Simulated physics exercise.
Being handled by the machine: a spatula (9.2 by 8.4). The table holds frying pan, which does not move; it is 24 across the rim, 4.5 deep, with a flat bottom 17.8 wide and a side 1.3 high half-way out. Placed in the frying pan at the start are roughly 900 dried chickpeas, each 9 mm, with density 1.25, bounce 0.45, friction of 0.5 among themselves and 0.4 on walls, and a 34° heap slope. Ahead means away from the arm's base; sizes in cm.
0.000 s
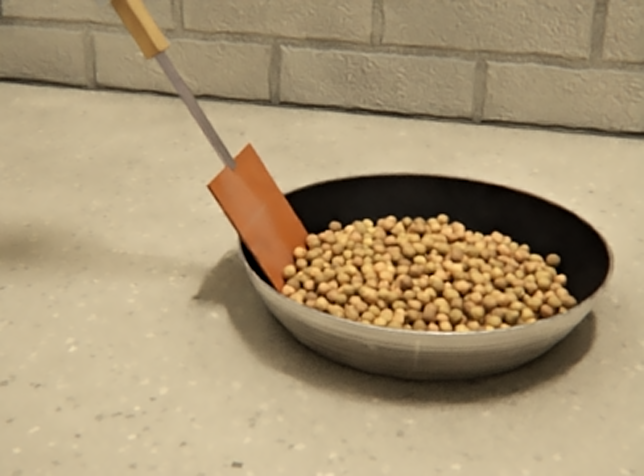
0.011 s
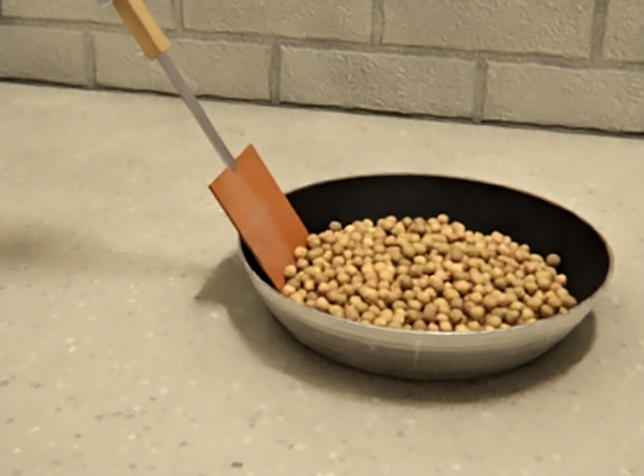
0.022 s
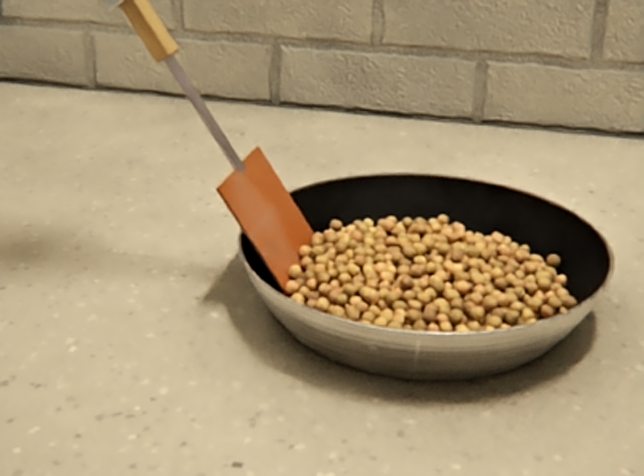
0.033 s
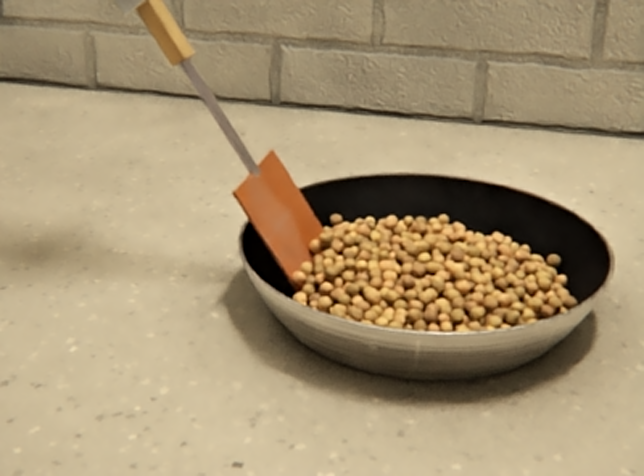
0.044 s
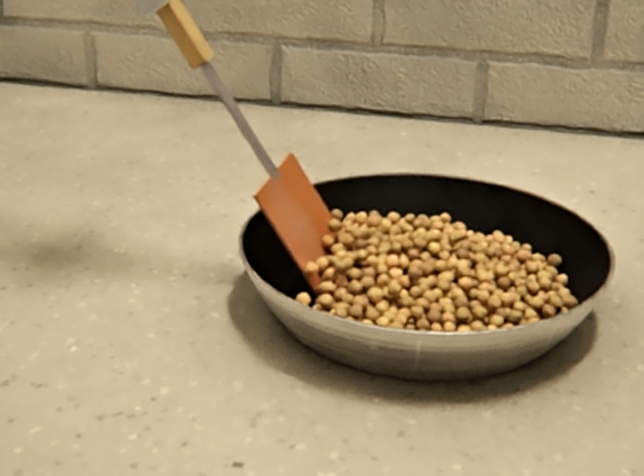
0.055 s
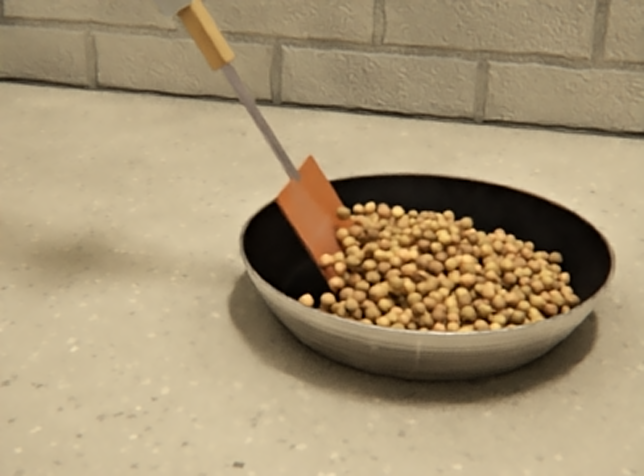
A dark-lined frying pan with a pale metal outside sits on a speckled beige countertop before a brick wall, seen from slightly above by a still camera. Tan dried chickpeas are heaped inside, with an orange spatula, grey-shafted and yellow-handled, leaning in at the left. After barely moving, the spatula slides rightward, pushing the nearest chickpeas into a slightly higher heap while the pan stays put.
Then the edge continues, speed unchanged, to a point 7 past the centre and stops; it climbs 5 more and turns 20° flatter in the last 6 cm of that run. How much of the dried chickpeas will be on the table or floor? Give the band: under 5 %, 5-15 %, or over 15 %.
Band: Over 15 %.
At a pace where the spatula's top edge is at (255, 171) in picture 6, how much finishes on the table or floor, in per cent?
I'd say around 5 per cent.
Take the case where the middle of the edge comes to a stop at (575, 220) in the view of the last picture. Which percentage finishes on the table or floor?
Close to 30 per cent finishes on the table or floor.
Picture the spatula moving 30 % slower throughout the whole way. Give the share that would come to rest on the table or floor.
About 15 %.
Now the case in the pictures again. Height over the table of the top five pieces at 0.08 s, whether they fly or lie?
Around 6 cm above the table.
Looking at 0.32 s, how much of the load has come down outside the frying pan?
It comes to some 15 in a hundred.
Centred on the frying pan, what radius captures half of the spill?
I'd say some 50 centimetres, give or take.
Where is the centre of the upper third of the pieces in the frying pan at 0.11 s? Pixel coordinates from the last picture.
Near (469, 249).
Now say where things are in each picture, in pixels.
In the first frame, spatula top edge at (229, 163), sloping 57°; upper third of the load around (419, 271), from x 280 to 570, top at y 220; 900 in the frying pan.
In the second frame, spatula top edge at (231, 163), sloping 57°; upper third of the load around (419, 271), from x 280 to 570, top at y 220.
In the third frame, spatula top edge at (238, 166), sloping 57°; upper third of the load around (417, 270), from x 280 to 570, top at y 220.
In the fourth frame, spatula top edge at (254, 170), sloping 57°; upper third of the load around (409, 269), from x 285 to 570, top at y 220.
In the fifth frame, spatula top edge at (273, 173), sloping 57°; upper third of the load around (413, 265), from x 285 to 570, top at y 215.
In the sixth frame, spatula top edge at (294, 175), sloping 57°; upper third of the load around (418, 262), from x 285 to 570, top at y 210; 900 in the frying pan.
By 0.08 s, sloping 57°, highest piece 7 above the table; 900 in the frying pan.
By 0.11 s, sloping 51°, highest piece 9 above the table; 900 in the frying pan.
By 0.32 s, sloping 37°, highest piece 7 above the table; 717 in the frying pan, 142 on the table or floor, 41 on the blade or in flight.
By 1.37 s, sloping 37°, highest piece 5 above the table; 717 in the frying pan, 183 on the table or floor.
Final count, 717 in the frying pan, 183 on the table or floor. That is 20 % on the table or floor.
